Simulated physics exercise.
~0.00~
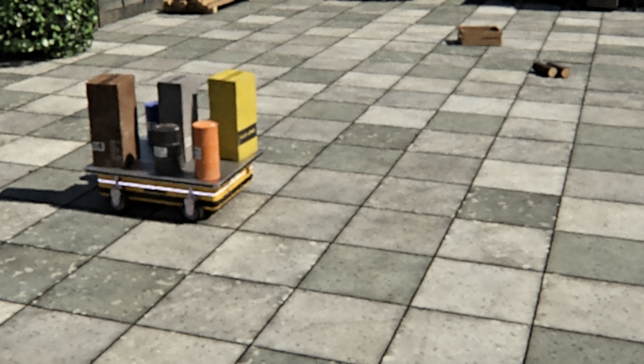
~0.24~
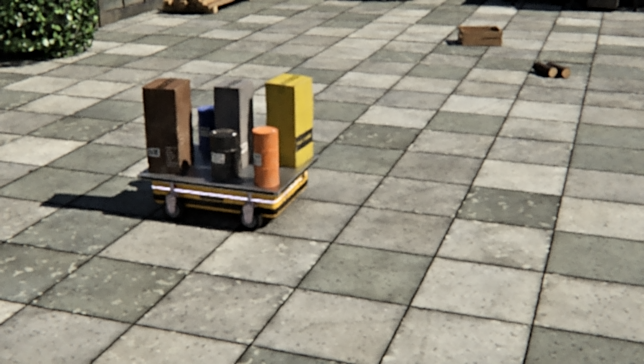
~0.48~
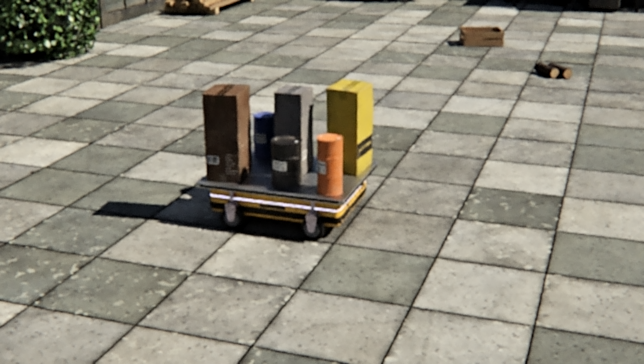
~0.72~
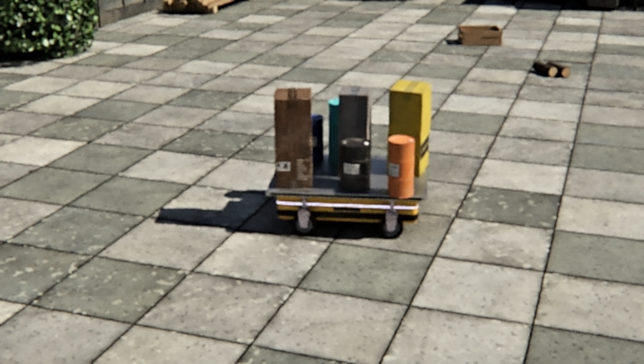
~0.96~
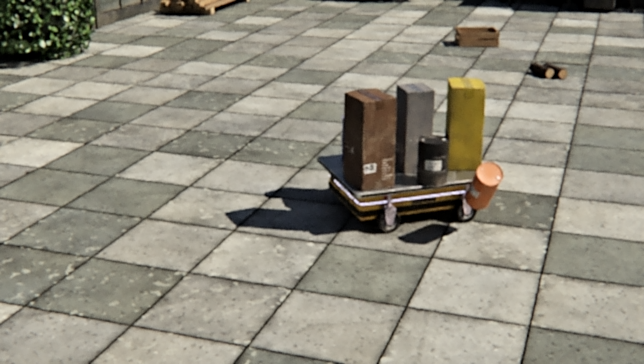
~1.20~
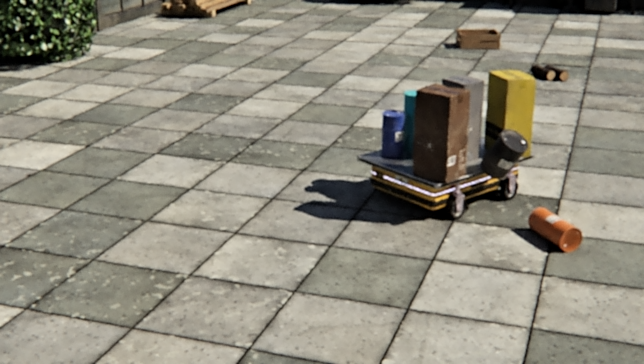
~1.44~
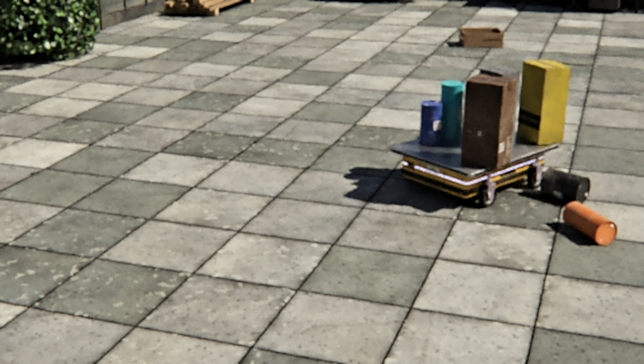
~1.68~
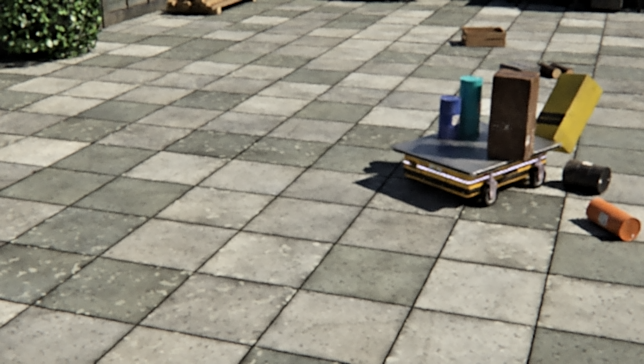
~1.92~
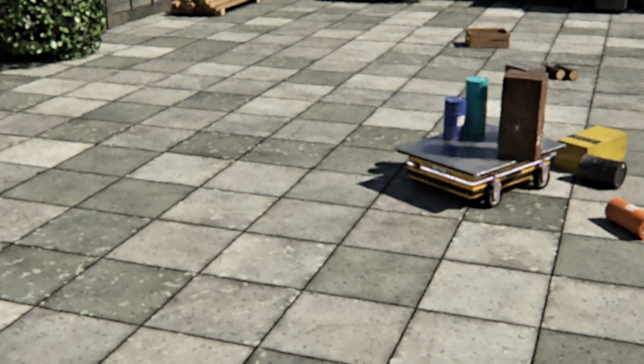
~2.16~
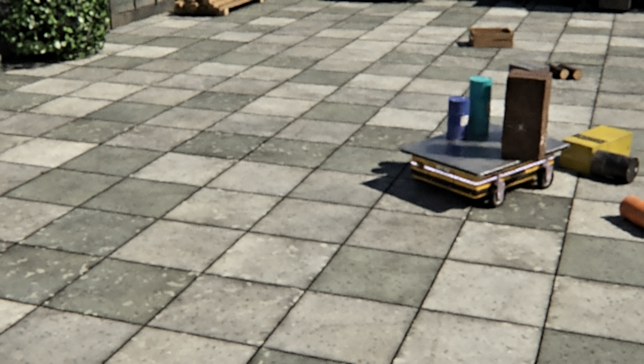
A robot cart rolls right, turns and stops as two canisters and the yellow box topple off.
